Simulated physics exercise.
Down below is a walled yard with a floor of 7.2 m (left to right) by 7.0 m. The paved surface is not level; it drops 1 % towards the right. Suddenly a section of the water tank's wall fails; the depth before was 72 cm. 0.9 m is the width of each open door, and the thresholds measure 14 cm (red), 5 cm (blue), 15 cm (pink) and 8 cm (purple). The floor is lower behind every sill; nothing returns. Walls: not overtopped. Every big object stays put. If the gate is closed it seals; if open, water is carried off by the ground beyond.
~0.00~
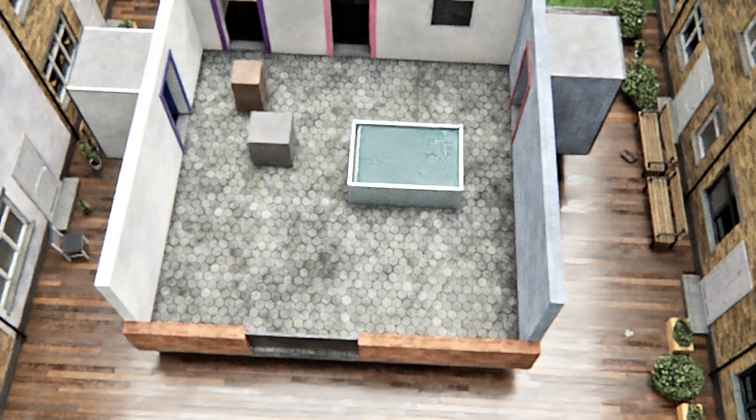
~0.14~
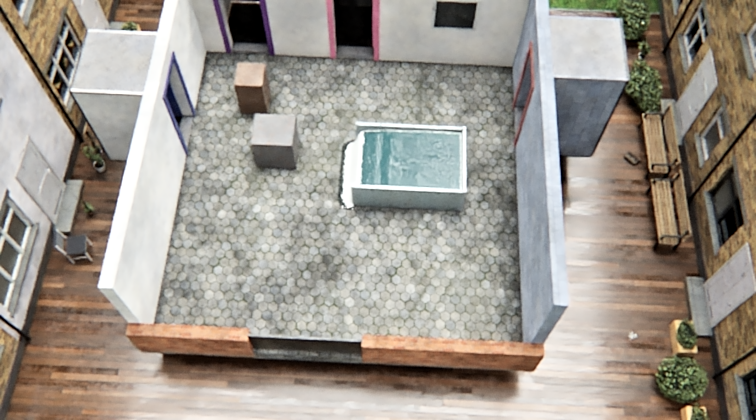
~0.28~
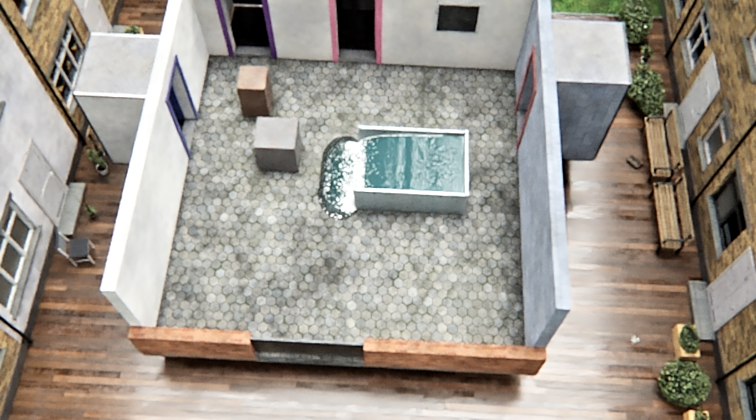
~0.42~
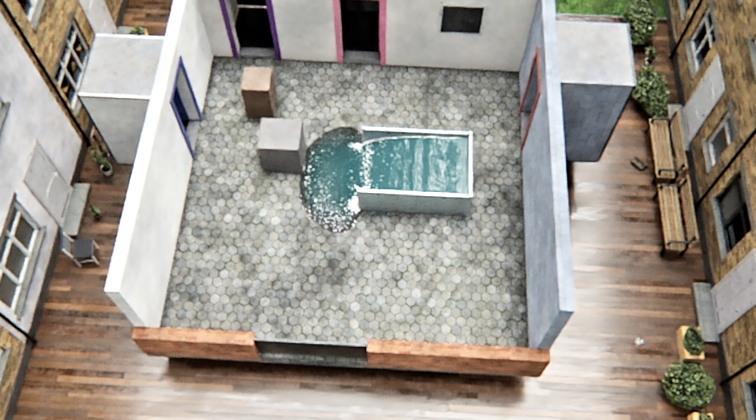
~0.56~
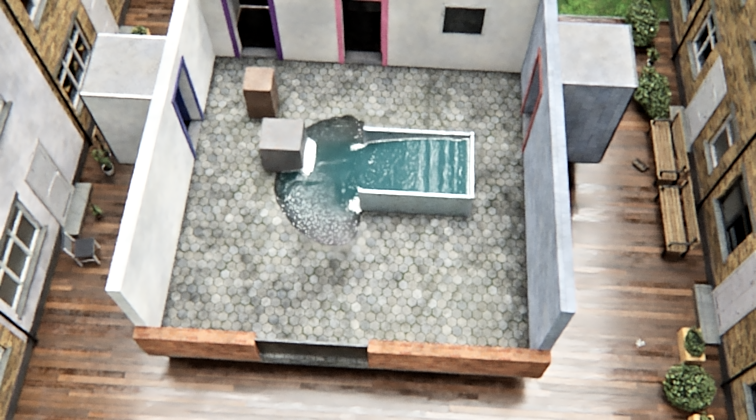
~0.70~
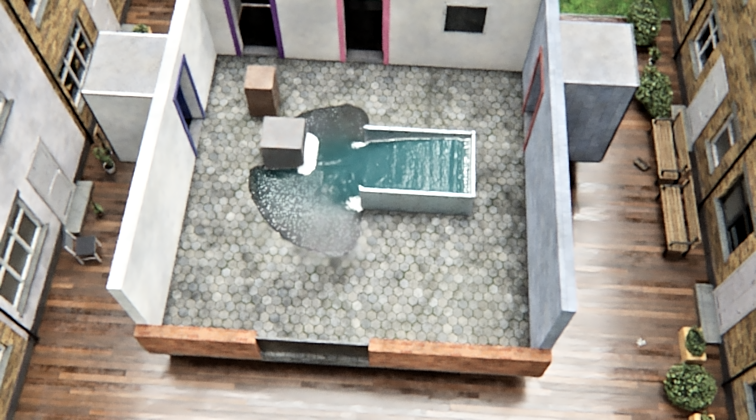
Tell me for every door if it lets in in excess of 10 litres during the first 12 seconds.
The red door lets in a smaller amount than the limit; the blue door lets in a larger amount than the limit; the pink door lets in a smaller amount than the limit; the purple door lets in a larger amount than the limit.
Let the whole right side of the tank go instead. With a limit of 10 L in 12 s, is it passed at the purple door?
Then the purple door ends up within bounds.
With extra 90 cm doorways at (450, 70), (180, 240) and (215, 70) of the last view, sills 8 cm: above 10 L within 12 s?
Well, the first is on the low side, the second is on the high side, and the third is on the high side.
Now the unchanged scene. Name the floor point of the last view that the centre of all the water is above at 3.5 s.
Near (291, 185).
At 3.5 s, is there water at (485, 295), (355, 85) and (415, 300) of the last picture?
Untouched, submerged, untouched.
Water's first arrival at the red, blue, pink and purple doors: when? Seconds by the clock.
Red = 5.5 s, blue = 1.6 s, pink = 2.2 s, purple = 1.6 s.
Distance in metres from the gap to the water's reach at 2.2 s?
Distance: Approx. 5.0 m.
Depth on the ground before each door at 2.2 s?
Depths: Red door 0 cm, blue door 6 cm, pink door 3 cm, purple door 12 cm.
After 1.4 s water covers 25 % of the floor and is deepest (44 cm) near (311, 161); red door not reached, blue door not reached, pink door not reached, purple door not reached.
After 2.2 s water covers 40 % of the floor and is deepest (33 cm) near (311, 161); red door not reached, blue door 6 cm at the sill, 0 L in, pink door not reached, purple door 12 cm at the sill, 3 L in.
After 3.5 s water covers 50 % of the floor and is deepest (28 cm) near (160, 336); red door not reached, blue door 5 cm at the sill, 2 L in, pink door 11 cm at the sill, 0 L in, purple door 11 cm at the sill, 16 L in.
After 7.0 s water covers 90 % of the floor and is deepest (12 cm) near (522, 359); red door 6 cm at the sill, 0 L in, blue door 7 cm at the sill, 15 L in, pink door 5 cm at the sill, 0 L in, purple door 6 cm at the sill, 26 L in.
After 12.0 s water covers 100 % of the floor and is deepest (12 cm) near (518, 181); red door 10 cm at the sill, 0 L in, blue door 3 cm at the sill, 19 L in, pink door 3 cm at the sill, 0 L in, purple door 3 cm at the sill, 26 L in.
